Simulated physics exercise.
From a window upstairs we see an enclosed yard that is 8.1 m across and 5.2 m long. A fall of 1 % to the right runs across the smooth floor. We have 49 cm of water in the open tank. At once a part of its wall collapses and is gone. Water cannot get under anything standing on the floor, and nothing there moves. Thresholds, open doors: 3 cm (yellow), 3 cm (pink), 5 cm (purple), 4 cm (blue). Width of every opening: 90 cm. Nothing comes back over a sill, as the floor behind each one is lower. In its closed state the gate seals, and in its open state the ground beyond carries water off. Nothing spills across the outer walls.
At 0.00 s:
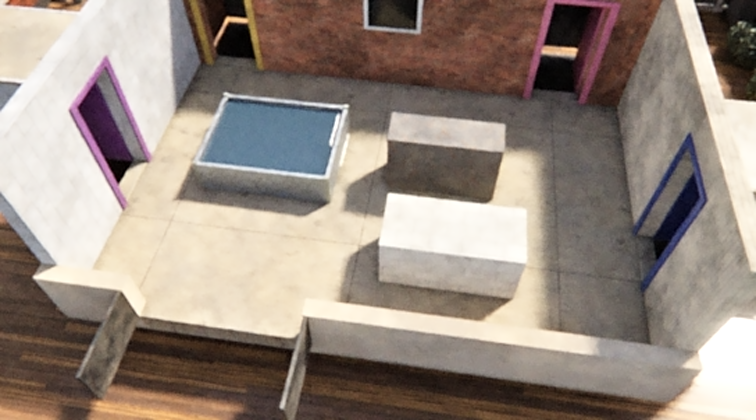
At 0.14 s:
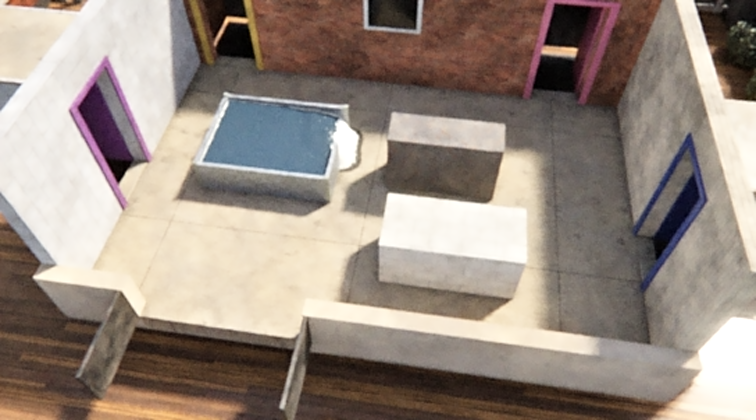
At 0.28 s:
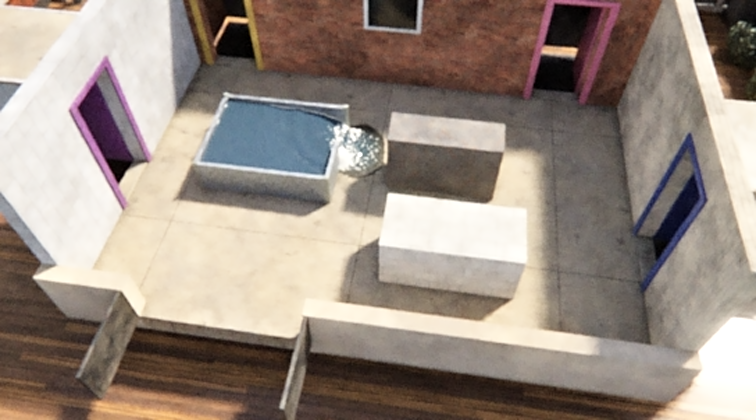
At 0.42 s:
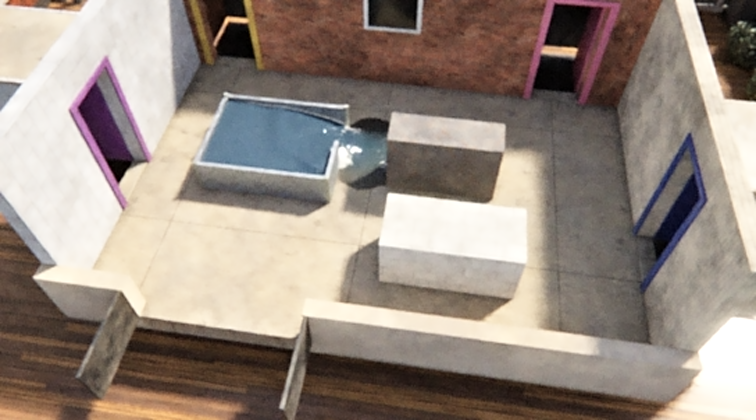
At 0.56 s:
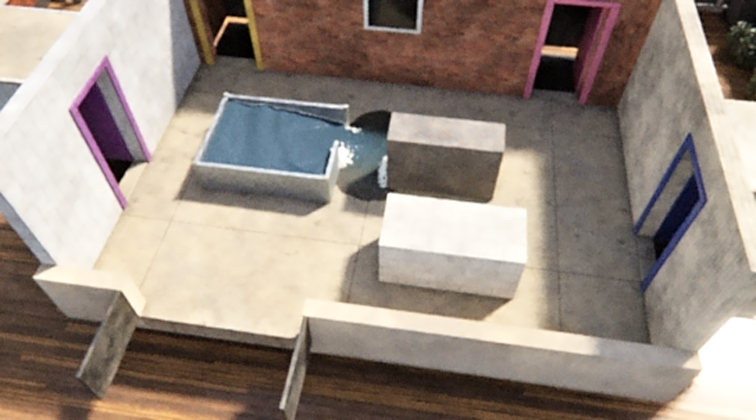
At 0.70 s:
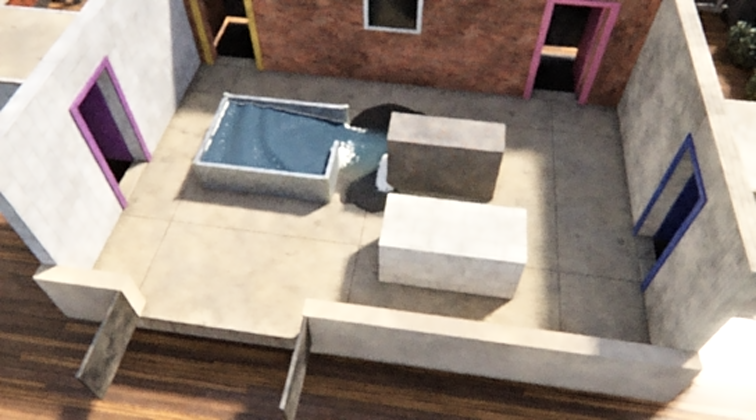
Water bursts through the right side of an open tank of blue water in a walled yard, seen from high above by a camera that stays still. The tank sits at the left, with a grey block and a white block to its right, a brick wall behind, and purple, yellow, pink and blue-edged openings around. The water foams out, spreads across the pale floor, meets the grey block and darkens the ground beside it.
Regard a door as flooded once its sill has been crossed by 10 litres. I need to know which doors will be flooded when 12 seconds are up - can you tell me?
Sure: The yellow door will stay unflooded, the pink door will be flooded, the purple door will stay unflooded, the blue door will be flooded.
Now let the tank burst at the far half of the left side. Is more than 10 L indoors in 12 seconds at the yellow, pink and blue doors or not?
Outcomes - yellow: Exceeded, pink: Not exceeded, blue: Not exceeded.
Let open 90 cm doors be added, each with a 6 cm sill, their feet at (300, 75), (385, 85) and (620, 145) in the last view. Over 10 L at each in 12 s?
Less, less, more.
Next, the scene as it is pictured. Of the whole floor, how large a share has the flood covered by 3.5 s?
Roughly 40 percent.
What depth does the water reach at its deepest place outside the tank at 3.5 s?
I'd say near 24 centimetres.
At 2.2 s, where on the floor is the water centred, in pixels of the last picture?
Centre: Approx. (354, 154) px.
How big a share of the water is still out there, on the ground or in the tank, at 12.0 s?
I'd put it at some 84 percent still there.
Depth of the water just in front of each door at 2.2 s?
Measured in centimetres, the yellow door gives 0, the pink door 8, the purple door 0 and the blue door 0.
After 1.4 s water covers 20 % of the floor and is deepest (30 cm) near (384, 167); yellow door not reached, pink door not reached, purple door not reached, blue door not reached.
After 2.2 s water covers 35 % of the floor and is deepest (28 cm) near (384, 167); yellow door not reached, pink door 8 cm at the sill, 0 L in, purple door not reached, blue door not reached.
After 3.5 s water covers 40 % of the floor and is deepest (24 cm) near (612, 114); yellow door not reached, pink door 7 cm at the sill, 17 L in, purple door not reached, blue door 2 cm at the sill, 0 L in.
After 7.0 s water covers 55 % of the floor and is deepest (13 cm) near (615, 134); yellow door not reached, pink door 9 cm at the sill, 90 L in, purple door not reached, blue door 5 cm at the sill, 2 L in.
After 12.0 s water covers 65 % of the floor and is deepest (10 cm) near (647, 372); yellow door not reached, pink door 6 cm at the sill, 150 L in, purple door not reached, blue door 9 cm at the sill, 18 L in.
